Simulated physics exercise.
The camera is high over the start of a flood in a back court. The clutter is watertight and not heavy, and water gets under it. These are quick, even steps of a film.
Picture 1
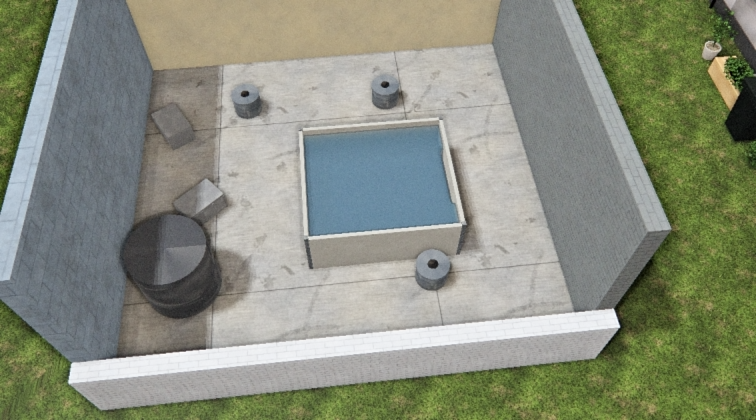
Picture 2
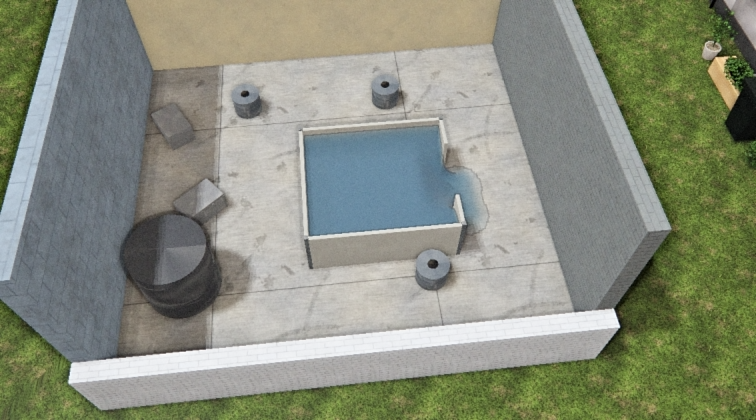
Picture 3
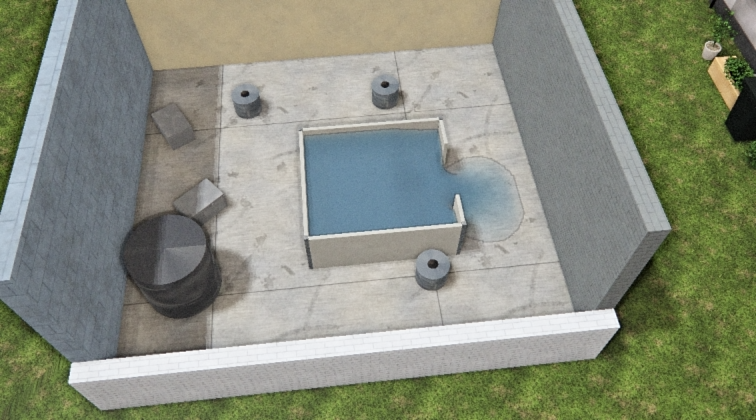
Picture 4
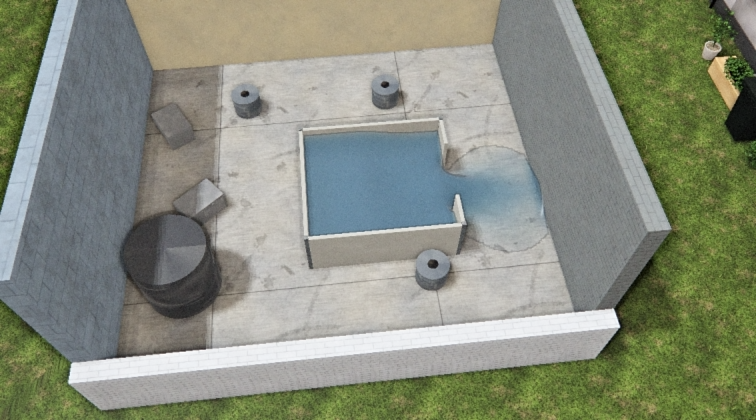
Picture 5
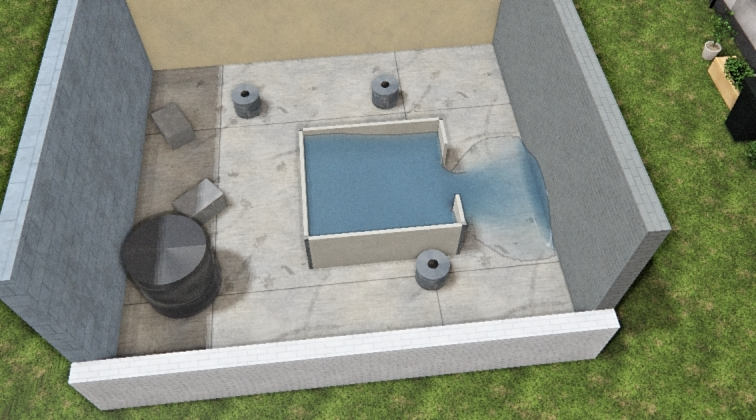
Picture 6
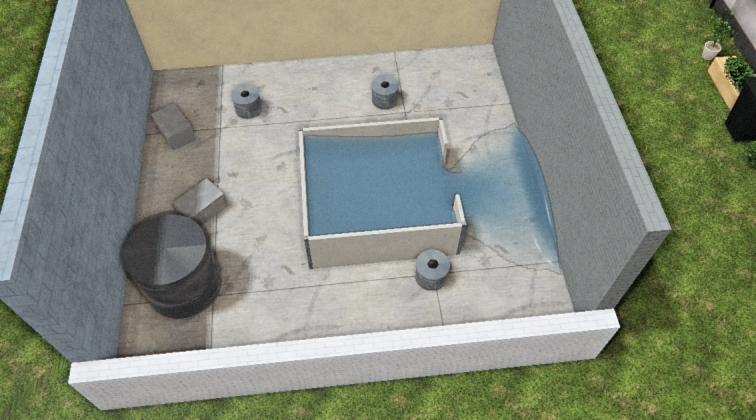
In a walled back court seen from high above, a square tank of blue water sits on pale paving among small grey cylinders and blocks. Water pours through a gap in its right side, fans across the paving and spreads along the right wall, while the surrounding objects stay put.
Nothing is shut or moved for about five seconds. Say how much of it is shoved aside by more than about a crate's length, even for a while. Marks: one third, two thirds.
It is not even a third.
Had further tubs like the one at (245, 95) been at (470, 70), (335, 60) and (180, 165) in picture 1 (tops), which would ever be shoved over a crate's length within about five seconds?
In that order: Yes, pushed that far, less than that.
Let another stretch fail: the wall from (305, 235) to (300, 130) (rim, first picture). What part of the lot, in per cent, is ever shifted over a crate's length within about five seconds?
I make it 100 per cent.
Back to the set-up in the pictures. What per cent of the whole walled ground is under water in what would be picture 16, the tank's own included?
About 40 per cent.
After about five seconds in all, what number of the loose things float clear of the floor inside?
The number is 0.
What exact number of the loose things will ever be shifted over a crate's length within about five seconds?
1 of them.
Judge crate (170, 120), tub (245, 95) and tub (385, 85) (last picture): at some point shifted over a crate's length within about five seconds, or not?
One after the other: Under that, never so far, no.
A moment on, 0 of 5 are well off their spots; 0 afloat.
Next, 0 of 5 are well off their spots; 0 afloat.
Later, 0 of 5 are well off their spots; 0 afloat.
In the end, 1 of 5 are well off their spots, and 1 have been at some point; 0 afloat.
